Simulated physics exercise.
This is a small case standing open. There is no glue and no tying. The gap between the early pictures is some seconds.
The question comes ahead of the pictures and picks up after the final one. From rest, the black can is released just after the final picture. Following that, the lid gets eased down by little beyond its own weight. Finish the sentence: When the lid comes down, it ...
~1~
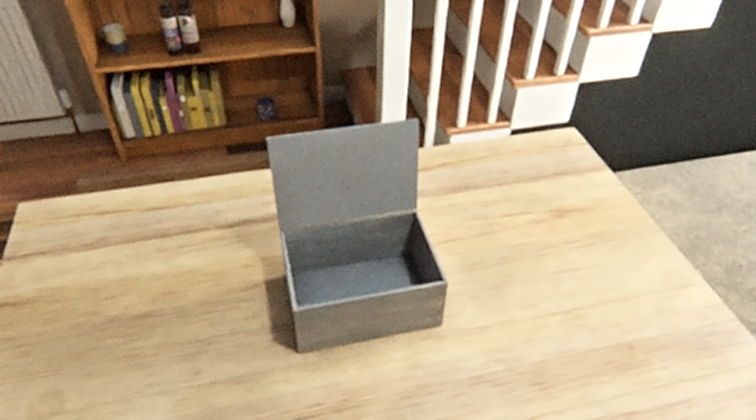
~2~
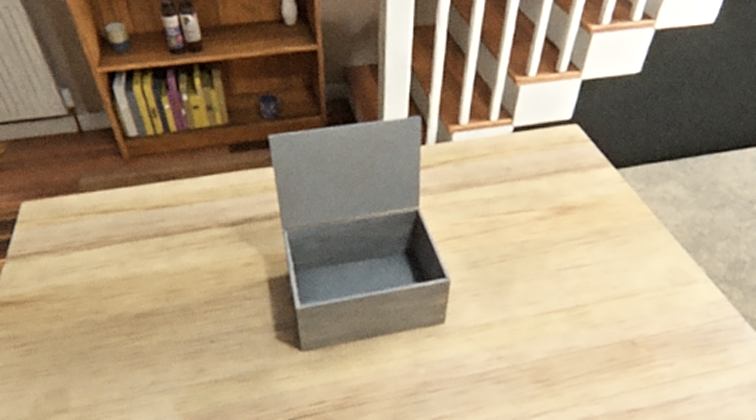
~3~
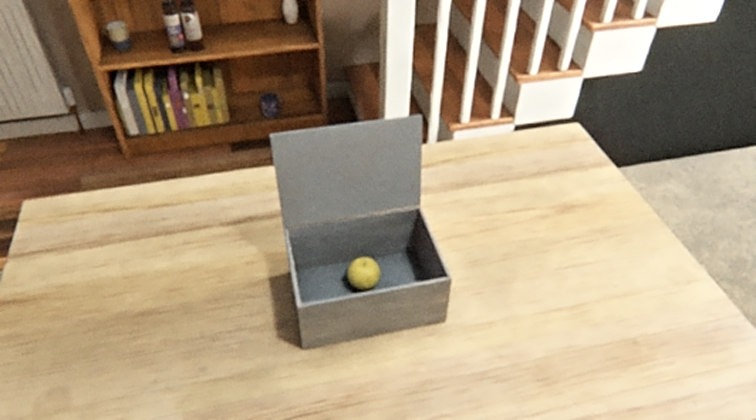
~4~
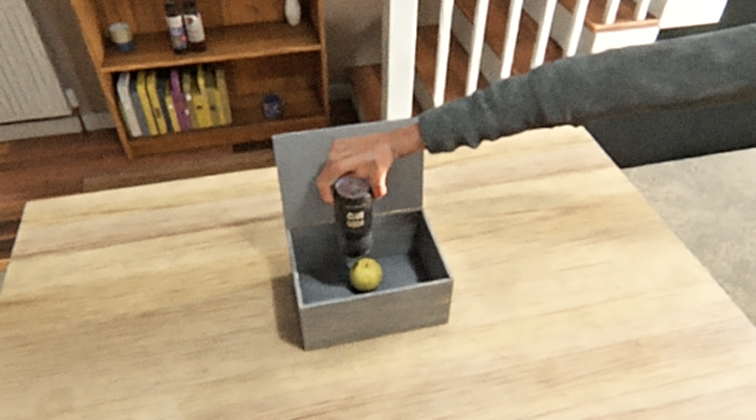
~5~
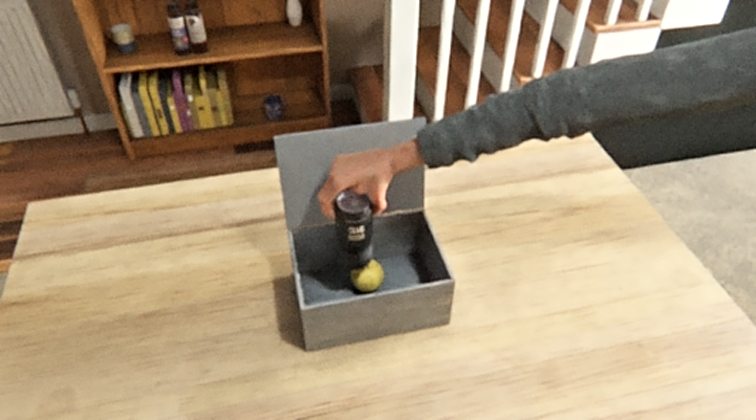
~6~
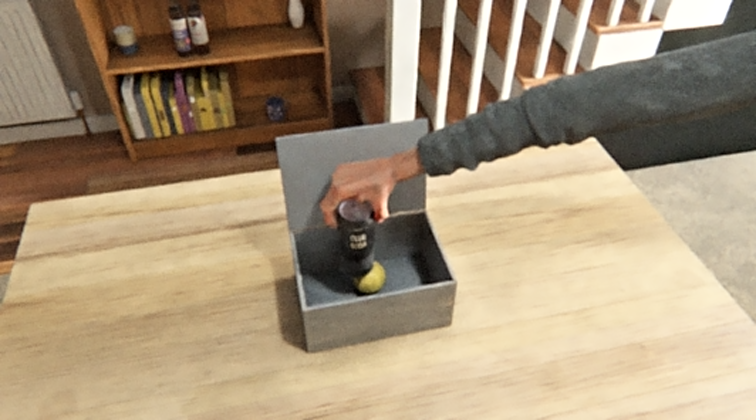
When the lid comes down, it meets the rim.
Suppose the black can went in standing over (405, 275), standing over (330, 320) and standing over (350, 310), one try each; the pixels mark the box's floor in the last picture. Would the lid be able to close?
The lid stays up the first time, stays up the second time and stays up the third time.
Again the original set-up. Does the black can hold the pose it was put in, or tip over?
As it turns out, it changes its angle.
Then, 0.60 s on from there, black can on its side near (346, 281); yellow apple shifted about its own width.
Then, 1.70 s on from there, lid 45° above the rim; black can on its side near (346, 281); yellow apple shifted about its own width.
In the end, lid shut; toppled in the box, black can; moved from the start, yellow apple. At the end, from the last picture's camera, black can near (346, 281).
